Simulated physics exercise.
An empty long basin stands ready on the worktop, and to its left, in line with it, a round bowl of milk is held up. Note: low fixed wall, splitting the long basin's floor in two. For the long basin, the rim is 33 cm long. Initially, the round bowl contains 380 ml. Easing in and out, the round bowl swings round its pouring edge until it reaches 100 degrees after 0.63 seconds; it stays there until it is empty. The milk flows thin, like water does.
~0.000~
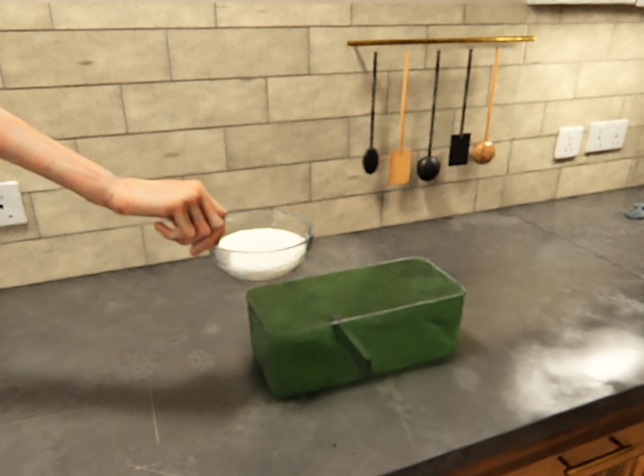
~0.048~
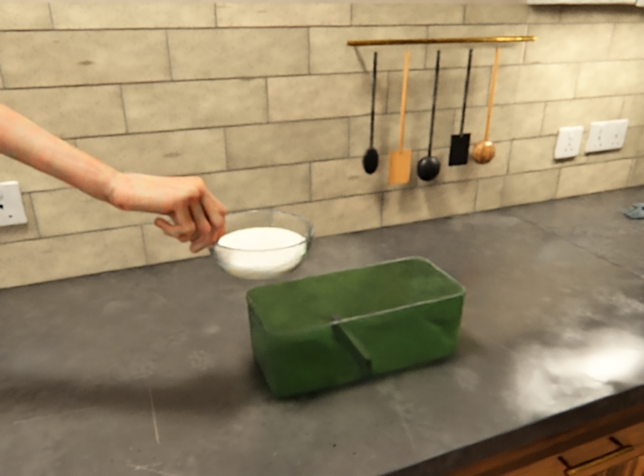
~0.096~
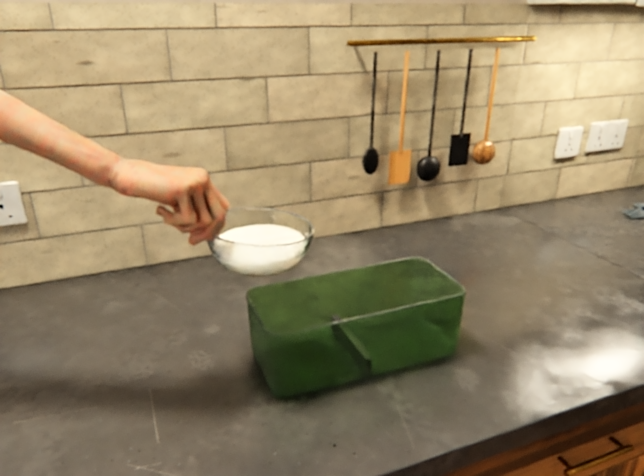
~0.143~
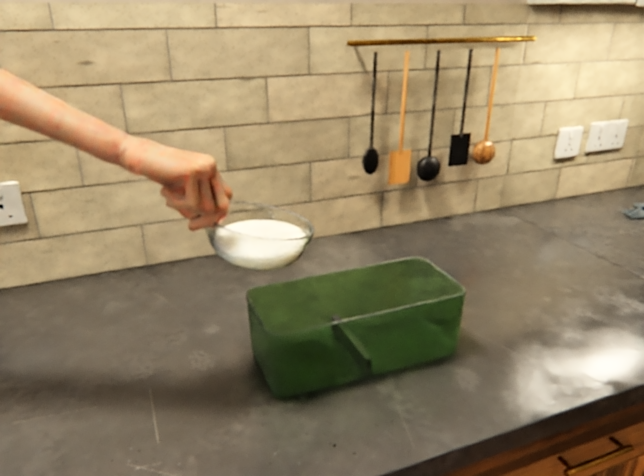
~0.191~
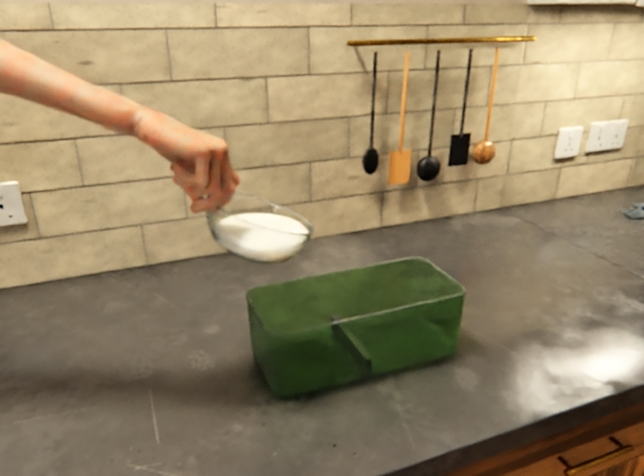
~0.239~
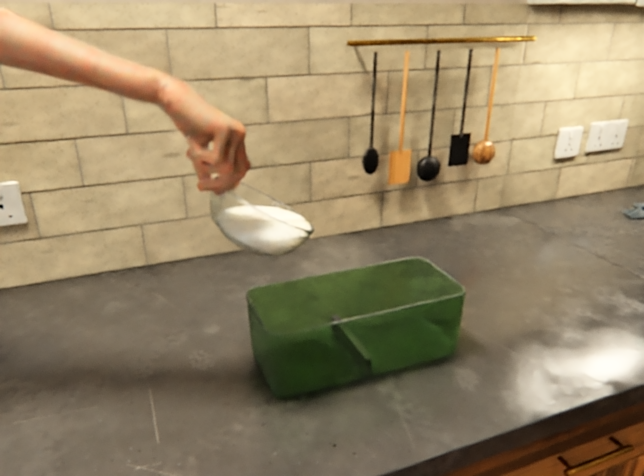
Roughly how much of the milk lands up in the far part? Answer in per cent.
Around 80 %.
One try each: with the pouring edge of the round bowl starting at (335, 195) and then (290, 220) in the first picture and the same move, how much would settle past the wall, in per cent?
The first try gives around 80 percent, the second around 70 percent.
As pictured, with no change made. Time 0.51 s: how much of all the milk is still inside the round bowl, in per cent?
I reckon about 22 in a hundred is still held.
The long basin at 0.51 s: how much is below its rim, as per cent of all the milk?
About 8%.
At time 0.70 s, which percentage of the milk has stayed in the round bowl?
I reckon near 0 per cent still sits there.
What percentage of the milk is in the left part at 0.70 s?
Left share: Approx. 7 %.
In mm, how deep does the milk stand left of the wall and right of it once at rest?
Left 2 mm, right 14 mm.
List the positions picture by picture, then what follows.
In the first frame, it leans 0°; its right rim is at (310, 224); the milk meets the walls at (213, 252) and (304, 238); the long basin's rim runs from (256, 312) to (444, 274); the wall's top is at (350, 335).
In the second frame, it leans 1°; its right rim is at (310, 224); the milk meets the walls at (212, 251) and (304, 237).
In the third frame, it leans 6°; its right rim is at (310, 224); the milk meets the walls at (212, 247) and (304, 234).
In the fourth frame, it leans 12°; its right rim is at (309, 224); the milk meets the walls at (212, 240) and (303, 229).
In the fifth frame, it leans 21°; its right rim is at (309, 224); the milk meets the walls at (213, 231) and (305, 224).
In the sixth frame, it leans 32°; its right rim is at (309, 224); the milk meets the walls at (216, 220) and (306, 217).
Then, 0.51 s in, the tilt is 91° and 22 per cent is still to pour, 4 is left of the wall and 4 right of it.
Then, 0.70 s in, the tilt is 100° and 0 per cent is still to pour, 7 is left of the wall and 86 right of it.
Then, 0.91 s in, the tilt is 100° and 0 per cent is still to pour, 15 is left of the wall and 81 right of it.
Then, 1.13 s in, the tilt is 100° and 0 per cent is still to pour, 17 is left of the wall and 81 right of it.
Finally, 17 per cent lies left of the wall, 80 right of it and 3 outside.
